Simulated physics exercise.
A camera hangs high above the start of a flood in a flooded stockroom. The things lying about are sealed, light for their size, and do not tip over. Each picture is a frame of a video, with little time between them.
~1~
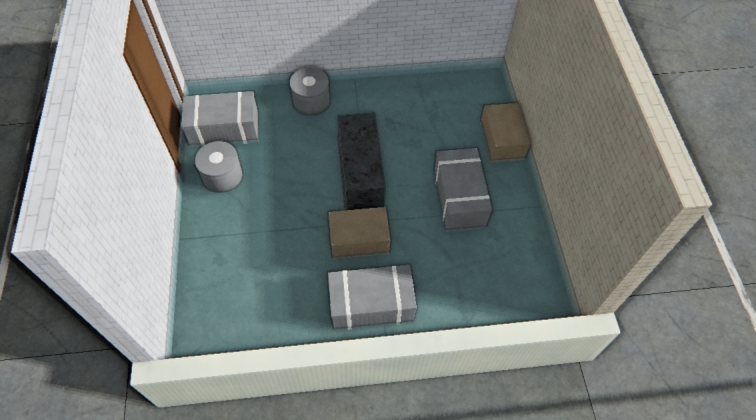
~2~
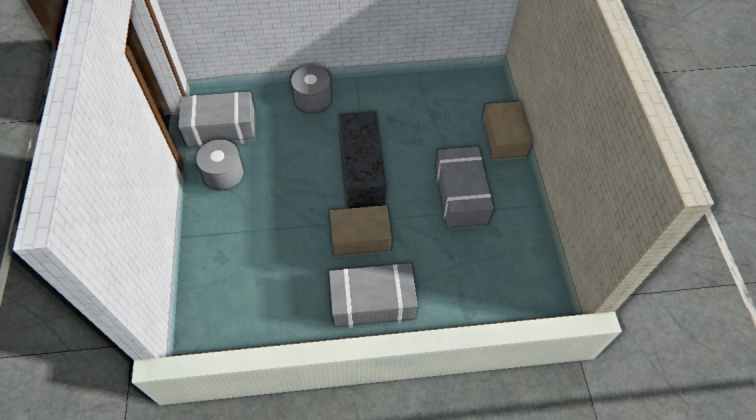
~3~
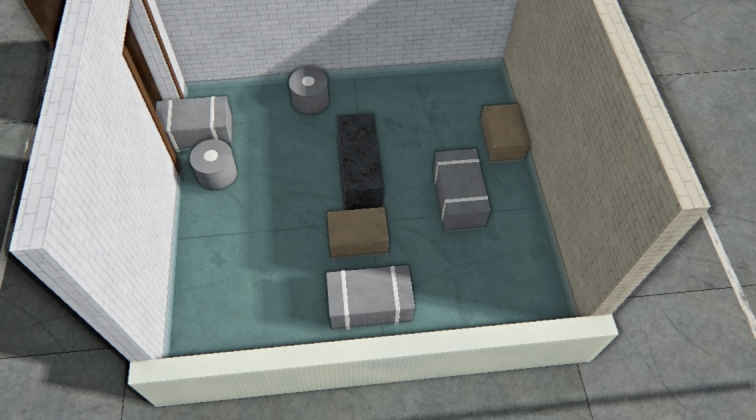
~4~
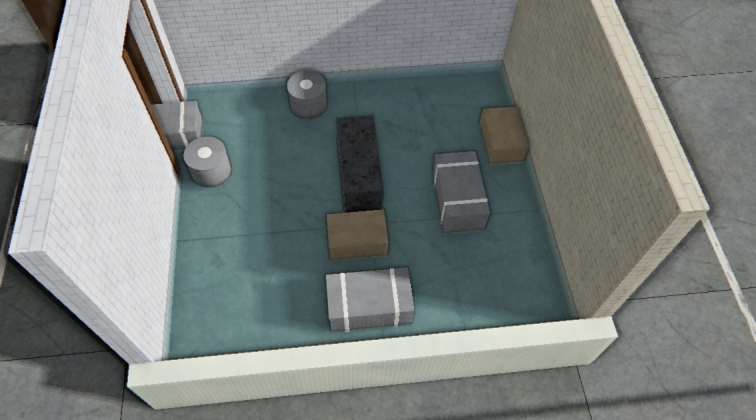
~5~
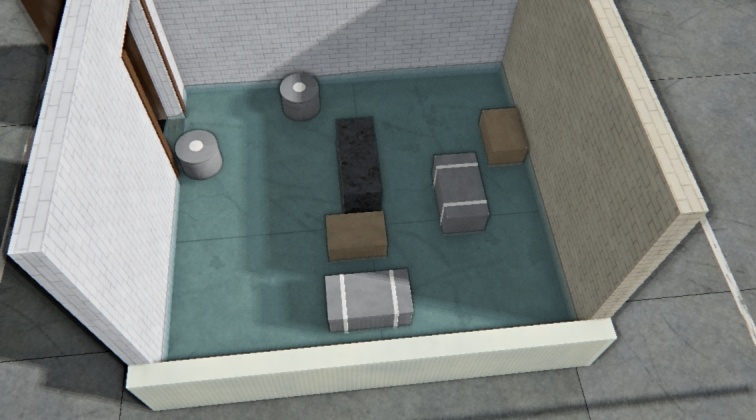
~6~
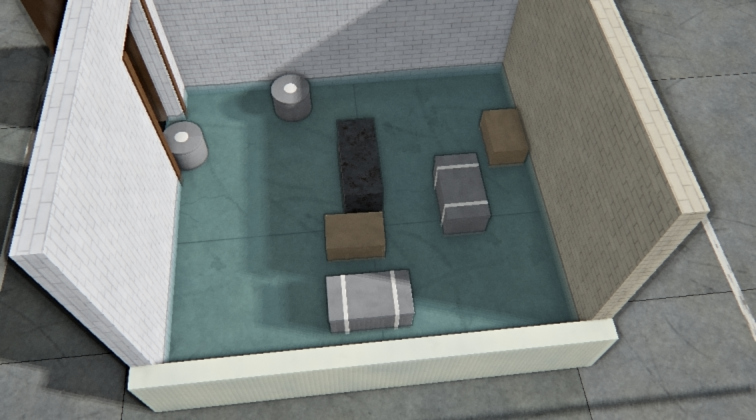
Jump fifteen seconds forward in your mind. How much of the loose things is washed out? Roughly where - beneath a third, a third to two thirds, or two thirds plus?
Roughly a third to two thirds.
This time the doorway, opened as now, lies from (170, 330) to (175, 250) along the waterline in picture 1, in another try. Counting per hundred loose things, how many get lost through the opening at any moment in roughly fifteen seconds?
Some 40 per cent of the lot.
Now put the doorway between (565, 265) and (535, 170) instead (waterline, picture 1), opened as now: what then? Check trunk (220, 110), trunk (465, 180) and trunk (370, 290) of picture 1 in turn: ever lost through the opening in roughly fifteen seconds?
Retained - lost - lost.
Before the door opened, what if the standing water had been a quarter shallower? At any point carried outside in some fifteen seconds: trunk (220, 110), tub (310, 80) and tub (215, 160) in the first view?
Swept away, swept away, swept away.
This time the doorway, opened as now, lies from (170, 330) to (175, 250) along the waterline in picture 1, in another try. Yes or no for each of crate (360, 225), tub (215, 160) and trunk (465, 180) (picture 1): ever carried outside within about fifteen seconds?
Taken in that order, the answers are swept away, swept away, not lost.
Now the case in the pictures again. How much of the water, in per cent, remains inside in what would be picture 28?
Estimate: About 66 %.
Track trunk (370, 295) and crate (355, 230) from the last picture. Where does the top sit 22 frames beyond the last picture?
About (282, 275) and (295, 145).
A moment on, 2 of 7 are out; 5 afloat.
Next, 3 of 7 are out; 4 afloat.
Later, 3 of 7 are out; 4 afloat.
In the end, 3 of 7 are out; 4 afloat.
